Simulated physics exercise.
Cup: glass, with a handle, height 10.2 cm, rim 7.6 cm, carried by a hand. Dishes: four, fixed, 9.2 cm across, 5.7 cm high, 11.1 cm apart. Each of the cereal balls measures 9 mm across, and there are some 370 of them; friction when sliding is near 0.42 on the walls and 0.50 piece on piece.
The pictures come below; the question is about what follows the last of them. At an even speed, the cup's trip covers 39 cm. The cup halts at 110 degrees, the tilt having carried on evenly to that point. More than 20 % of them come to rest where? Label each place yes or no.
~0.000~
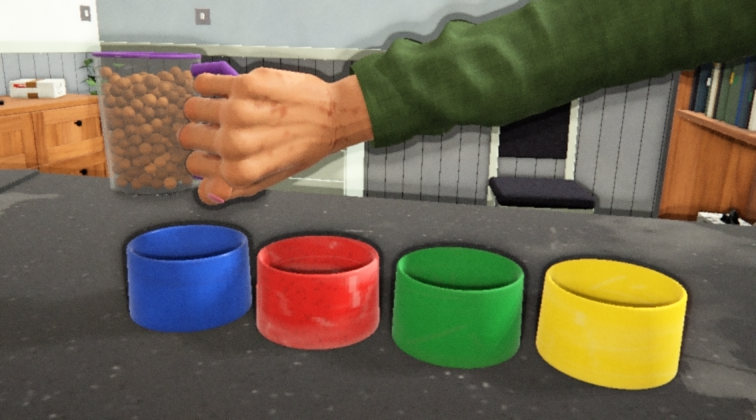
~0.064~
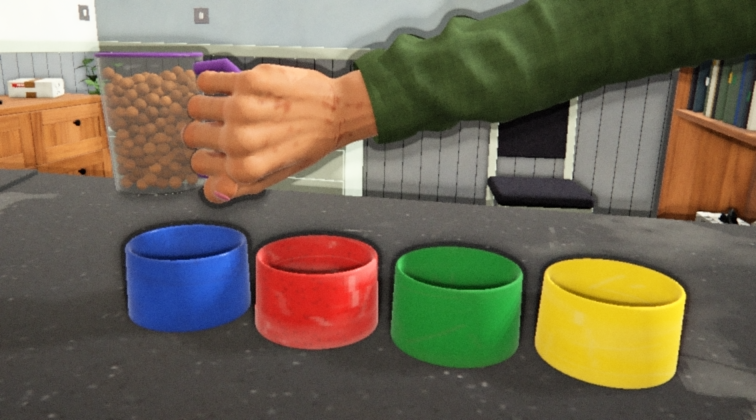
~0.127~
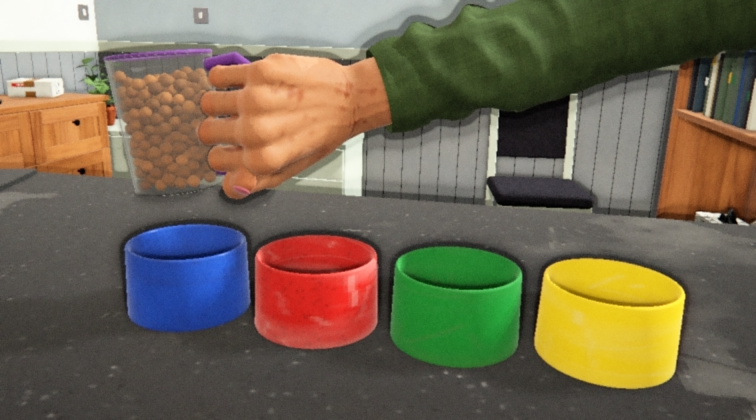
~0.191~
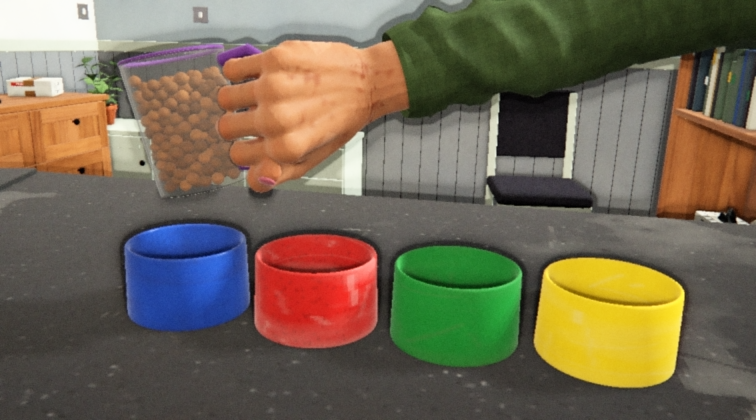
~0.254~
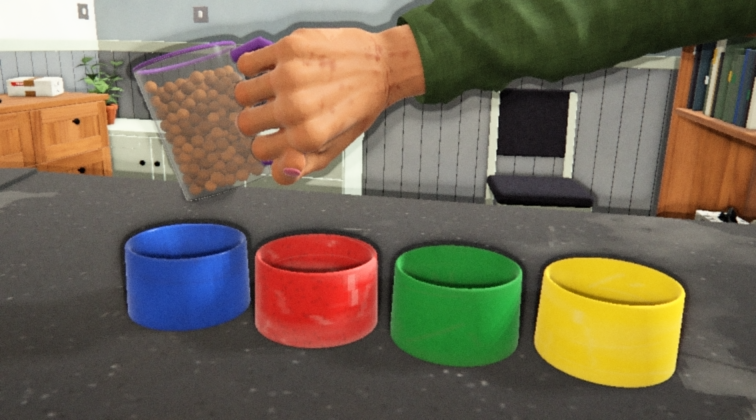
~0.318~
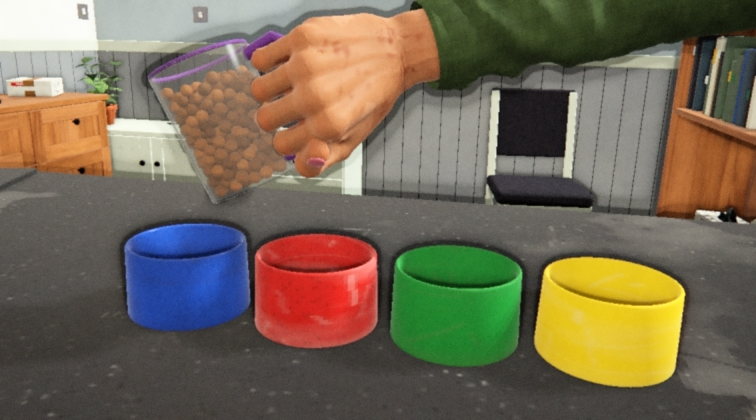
Red: No. Blue: No. Green: Yes. Yellow: Yes. Counter: No.
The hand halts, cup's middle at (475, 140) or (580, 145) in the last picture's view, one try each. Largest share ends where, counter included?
Counter, then green.
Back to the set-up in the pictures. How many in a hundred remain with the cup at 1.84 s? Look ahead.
25 per cent.
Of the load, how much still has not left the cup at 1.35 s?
65 %.
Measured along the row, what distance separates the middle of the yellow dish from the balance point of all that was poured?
About 7 cm, toward lower x.
After 0.94 s, tilt 83 degrees; cup holds 100 %.
After 1.35 s, tilt 110 degrees; cup holds 65 %, red 5 %, green 25 %.
After 1.84 s, tilt 110 degrees; cup holds 25 %, red 5 %, green 40 %, yellow 20 %.
By 3.1 s all is still; red 5 %, blue 0 %, green 40 %, yellow 45 %, counter 15 %.
